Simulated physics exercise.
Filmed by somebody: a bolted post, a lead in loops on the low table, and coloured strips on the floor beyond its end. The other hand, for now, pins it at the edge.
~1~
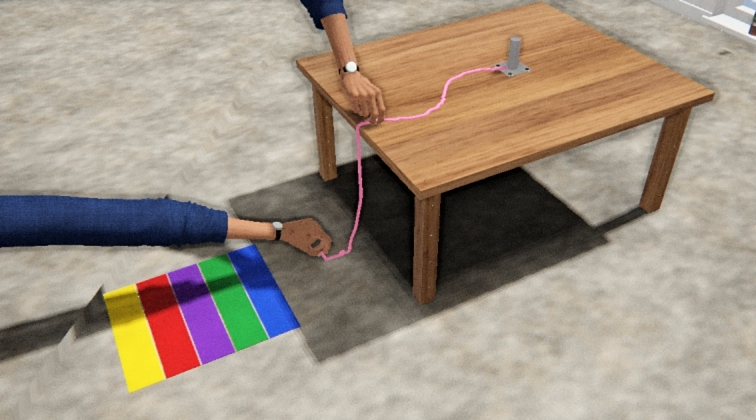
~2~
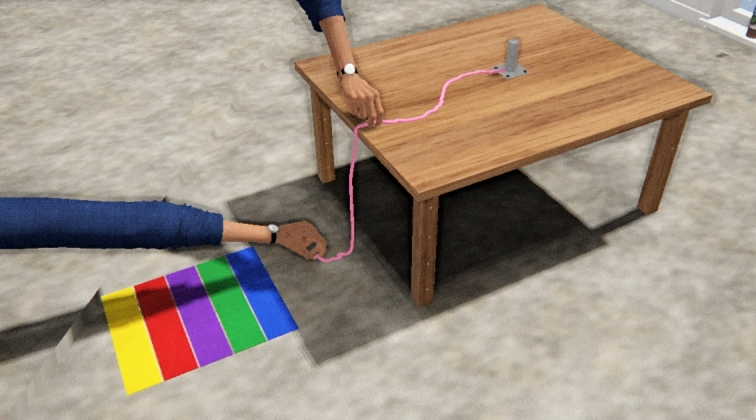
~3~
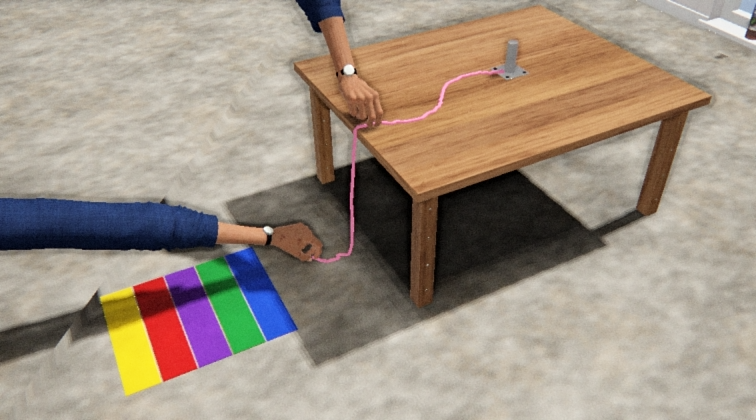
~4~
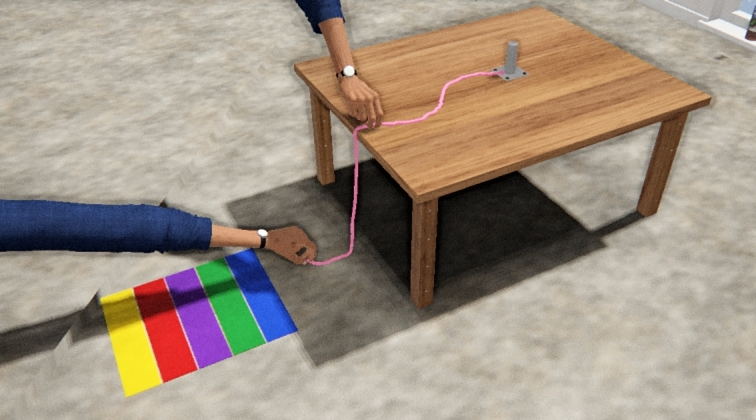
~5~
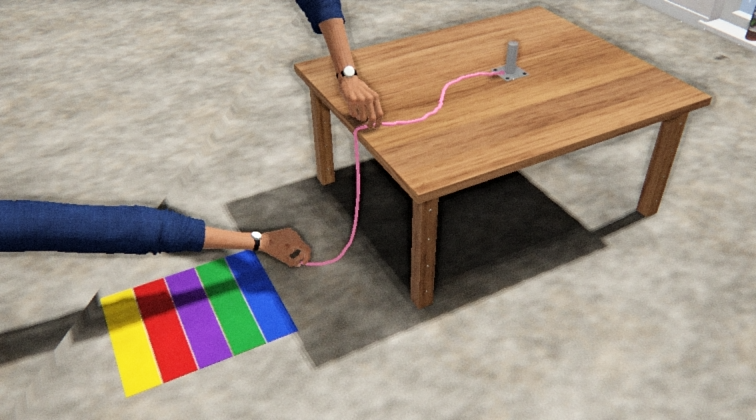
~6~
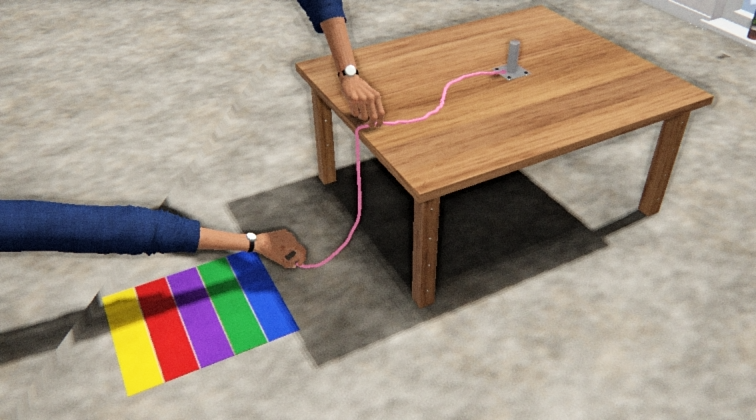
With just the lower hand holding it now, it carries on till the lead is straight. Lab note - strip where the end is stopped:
Purple strip.
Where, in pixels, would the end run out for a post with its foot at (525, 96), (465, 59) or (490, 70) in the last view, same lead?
One per try, in order: (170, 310), (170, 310), (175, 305).
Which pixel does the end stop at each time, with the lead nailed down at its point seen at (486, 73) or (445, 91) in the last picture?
I'd put it around (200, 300) the first time and around (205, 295) the second.
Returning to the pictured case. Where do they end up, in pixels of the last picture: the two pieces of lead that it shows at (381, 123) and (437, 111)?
They end up at (355, 132) and (408, 109).
Soon after, end near (257, 278); over blue.
After that, end near (218, 292); over green.
At the stop, end near (193, 300); over purple. Over purple.
